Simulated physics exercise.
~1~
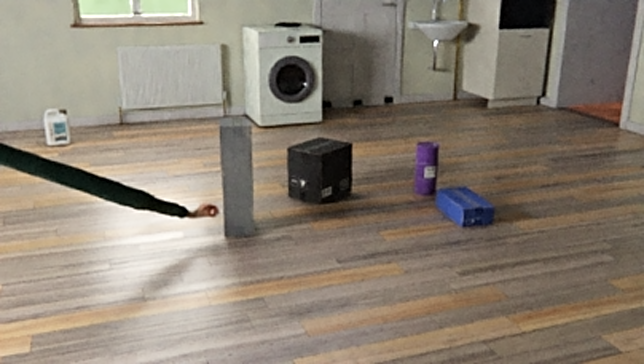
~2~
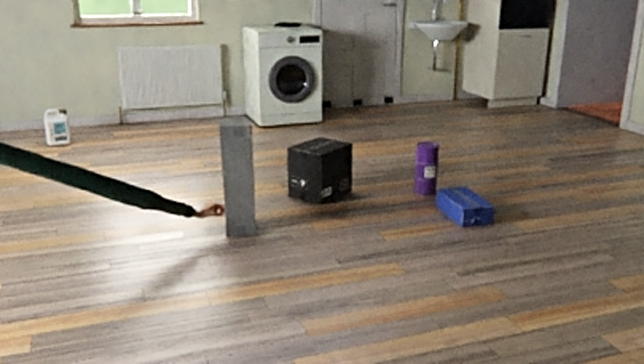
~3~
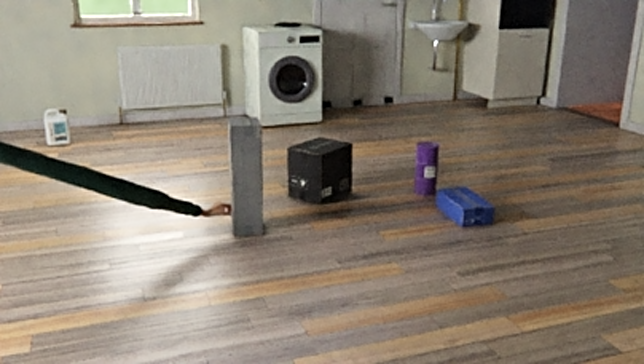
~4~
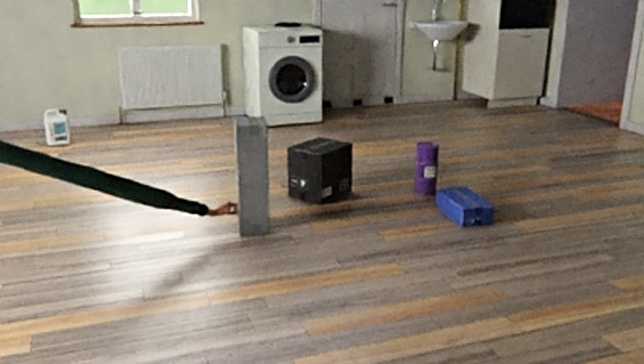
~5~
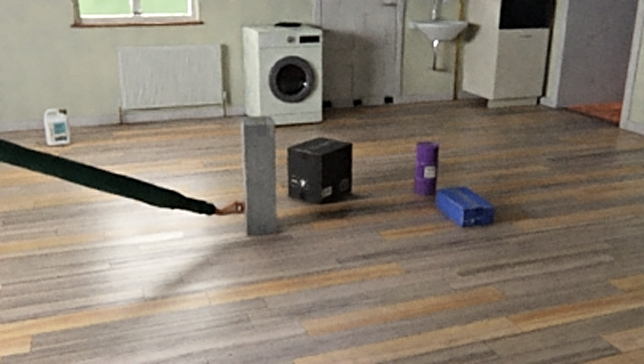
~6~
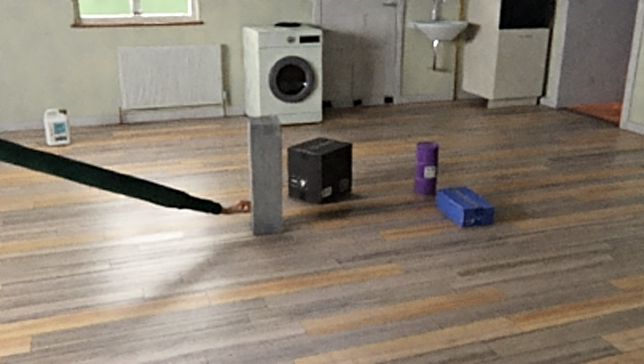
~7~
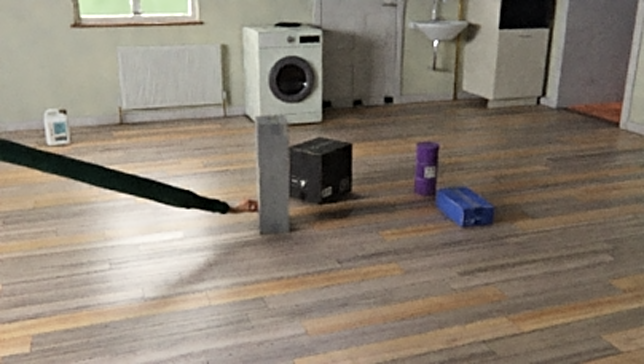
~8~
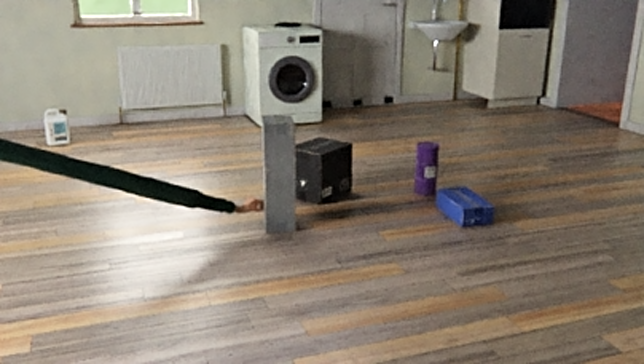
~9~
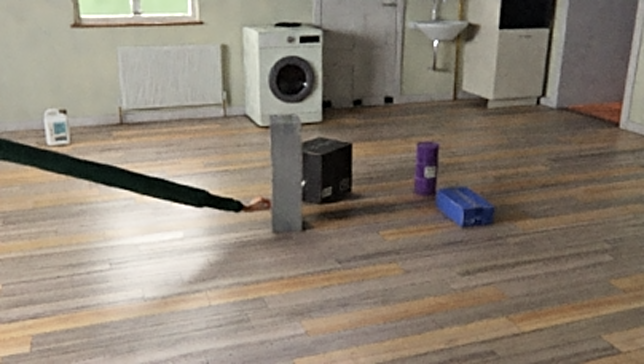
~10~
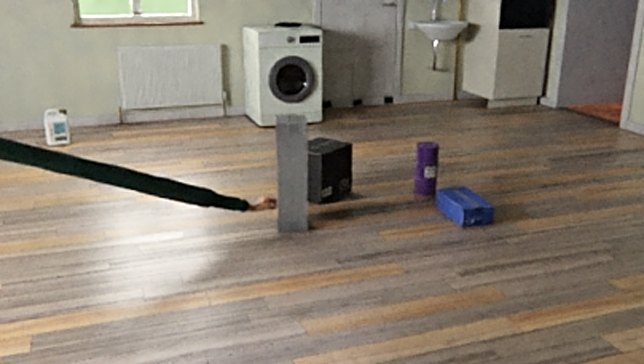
A tall grey box stands upright on the striped wood floor of a room seen from a fixed, slightly raised view, with a long dark green sleeved arm reaching in from the left. Behind it are a white washing machine, a radiator and a sink, while a black box, a purple canister and a blue parcel sit to its right. The fingertip pushes low against the grey box, and it slides slowly and steadily right. It gradually passes in front of the black box, partly hiding it. It ends still upright, with the other things unmoved.
